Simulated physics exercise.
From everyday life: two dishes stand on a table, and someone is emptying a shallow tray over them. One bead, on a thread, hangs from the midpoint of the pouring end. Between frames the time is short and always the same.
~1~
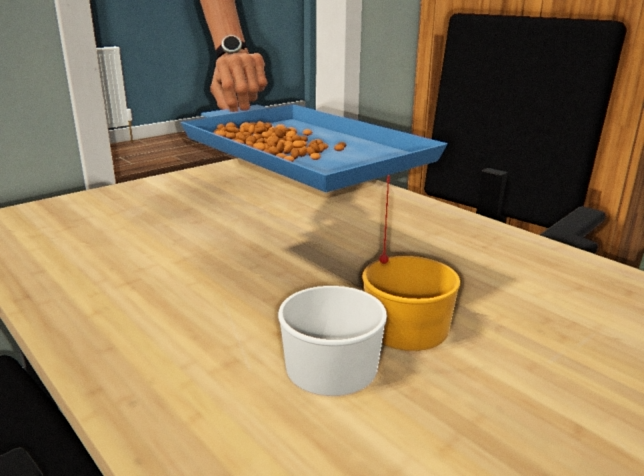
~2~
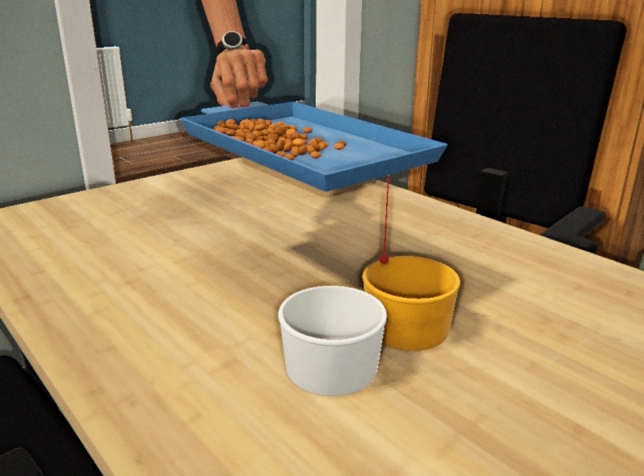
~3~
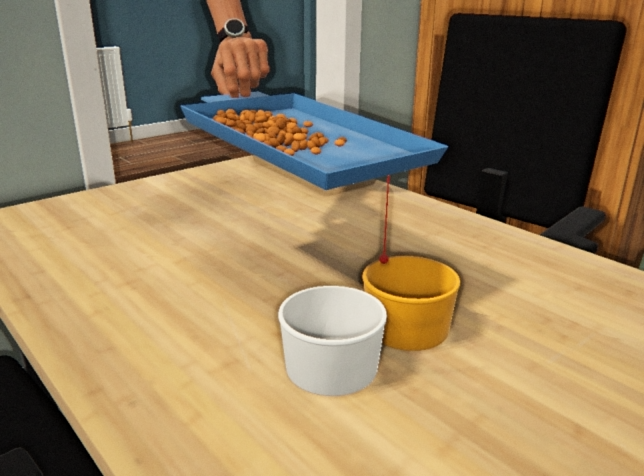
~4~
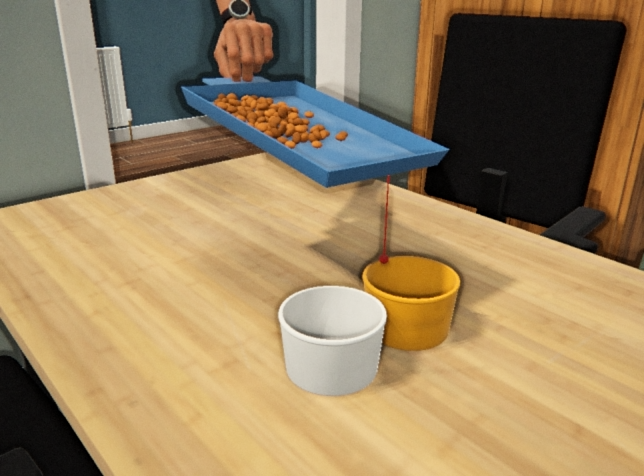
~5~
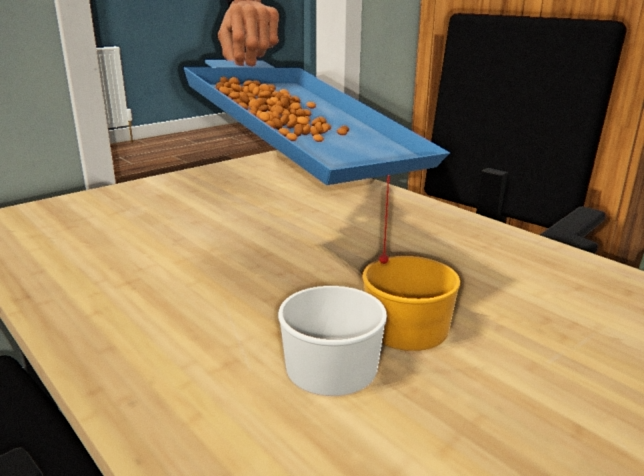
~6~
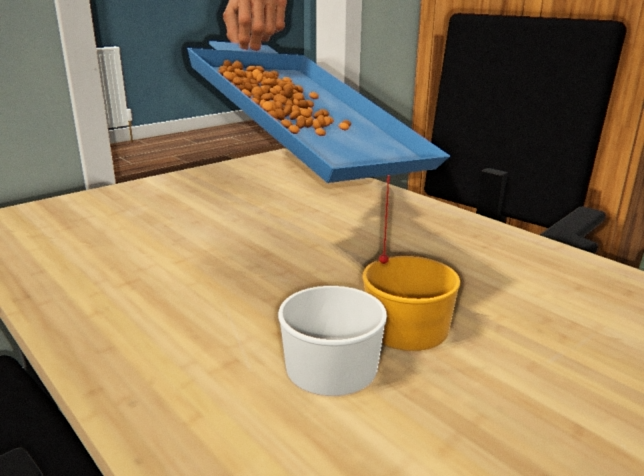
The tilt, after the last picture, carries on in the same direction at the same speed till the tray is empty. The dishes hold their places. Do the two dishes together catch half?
So the dishes get the minority of the load, I reckon.
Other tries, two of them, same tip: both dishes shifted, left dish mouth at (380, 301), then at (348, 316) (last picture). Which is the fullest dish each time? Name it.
So: The one further right first, and the one further right second.
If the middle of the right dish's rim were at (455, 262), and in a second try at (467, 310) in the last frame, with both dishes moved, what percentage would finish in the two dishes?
About 80% on the first try and 10% on the second.
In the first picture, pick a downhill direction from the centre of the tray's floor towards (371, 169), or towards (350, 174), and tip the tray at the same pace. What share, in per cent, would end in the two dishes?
Case one near 50 %; case two near 60 %.
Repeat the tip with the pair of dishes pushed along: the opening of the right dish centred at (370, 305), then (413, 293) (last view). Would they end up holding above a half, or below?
Taking the tries in order: A minor share, followed by a minor share.
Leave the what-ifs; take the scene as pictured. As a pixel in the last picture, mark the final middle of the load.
(463, 317).
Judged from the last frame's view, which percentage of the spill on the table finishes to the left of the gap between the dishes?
That comes to about 0 per cent of the pieces.
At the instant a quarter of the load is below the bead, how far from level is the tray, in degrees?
75° or so.
Soon, tray tipped steeply; nearly all on the tray; a small part in the air.
A while on, tray tipped right over; a small part on the tray; about a quarter in the right dish; about half outside both; a small part in the air.
Towards the end, tray tipped past a quarter turn; about a quarter in the right dish; about two thirds outside both.
Finally, tray tipped past a quarter turn; none in the left dish; about a quarter in the right dish; about two thirds outside both.
